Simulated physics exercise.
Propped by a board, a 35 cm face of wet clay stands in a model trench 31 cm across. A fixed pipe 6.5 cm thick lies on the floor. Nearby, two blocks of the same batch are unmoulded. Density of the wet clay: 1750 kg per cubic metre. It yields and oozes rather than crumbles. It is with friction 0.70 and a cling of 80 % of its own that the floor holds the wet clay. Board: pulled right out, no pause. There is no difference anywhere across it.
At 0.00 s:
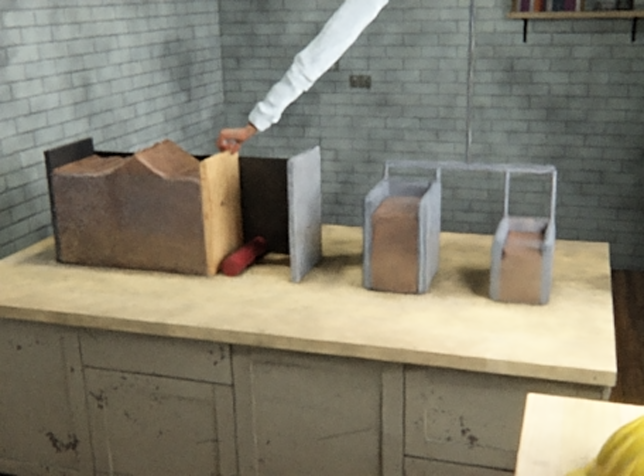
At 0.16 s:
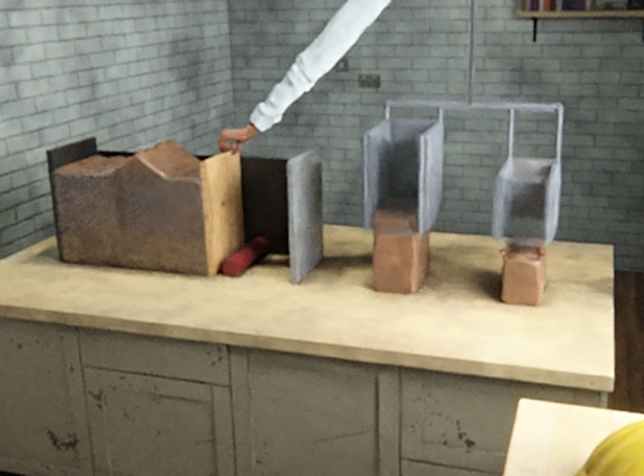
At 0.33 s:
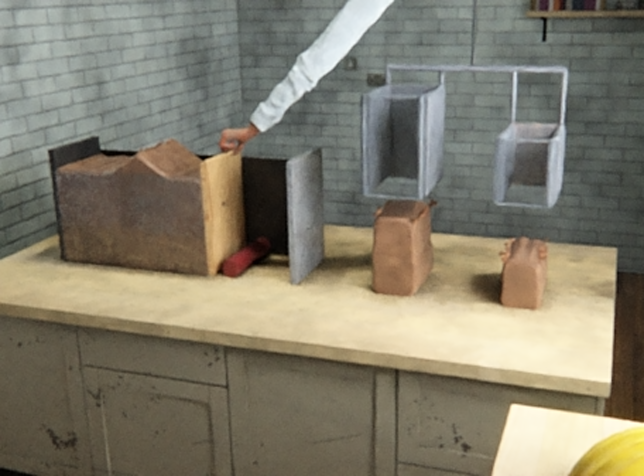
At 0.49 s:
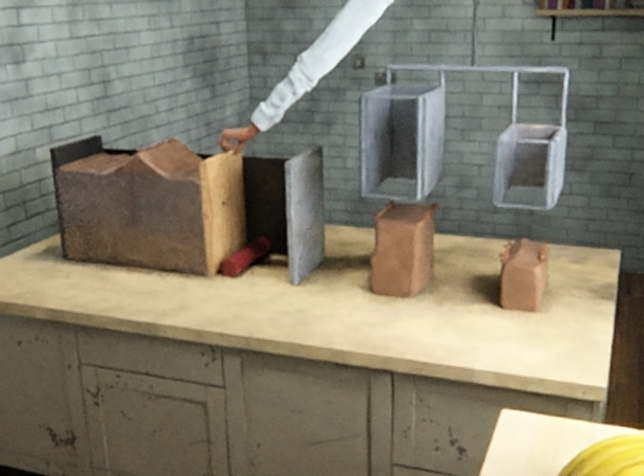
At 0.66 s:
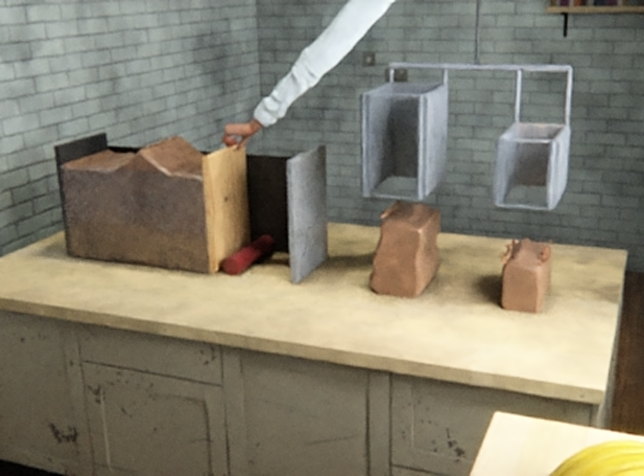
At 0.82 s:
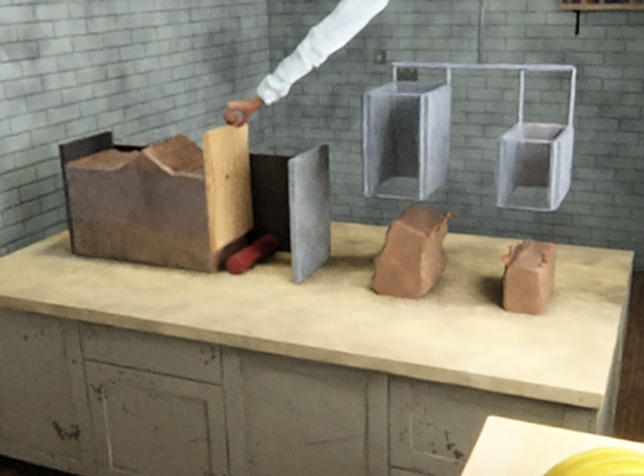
Grey frame lifting off two brown clay blocks, the taller one slumping and leaning, then a hand starting to raise a wooden board.
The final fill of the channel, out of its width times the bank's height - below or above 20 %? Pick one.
Below.
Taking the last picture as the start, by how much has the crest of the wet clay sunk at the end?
Some 5.5 cm.
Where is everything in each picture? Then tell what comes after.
Top of the board at (200, 178), not yet moved; top of the wet clay at (129, 157); blocks stand 27 cm, 16 cm (left to right), in the first frame.
Top of the board at (201, 178), not yet moved; top of the wet clay at (130, 157); blocks stand 26 cm, 16 cm (left to right), in the second frame.
Top of the board at (201, 178), not yet moved; top of the wet clay at (131, 156); blocks stand 26 cm, 16 cm (left to right), in the third frame.
Top of the board at (200, 178), not yet moved; top of the wet clay at (132, 155); blocks stand 25 cm, 16 cm (left to right), in the fourth frame.
Top of the board at (202, 173), moved 9 mm; top of the wet clay at (135, 153); blocks stand 25 cm, 16 cm (left to right), in the fifth frame.
Top of the board at (203, 150), moved 8.6 cm; top of the wet clay at (138, 152); blocks stand 24 cm, 16 cm (left to right), in the sixth frame.
After 1.06 s, the face still stands, with nothing on top of the pipe; the channel is 0 % full.
After 1.35 s, the fallen stuff reaches 5 % of the way across, with nothing on top of the pipe; the channel is 3 % full.
After 1.64 s, the fallen stuff reaches 19 % of the way across, with nothing on top of the pipe; the channel is 14 % full.
After 1.93 s, the fallen stuff reaches 19 % of the way across, with nothing on top of the pipe; the channel is 14 % full.
After 1.98 s, at the end, the fallen stuff reaches 19 % of the way across, with nothing on top of the pipe; the channel is 14 % full.
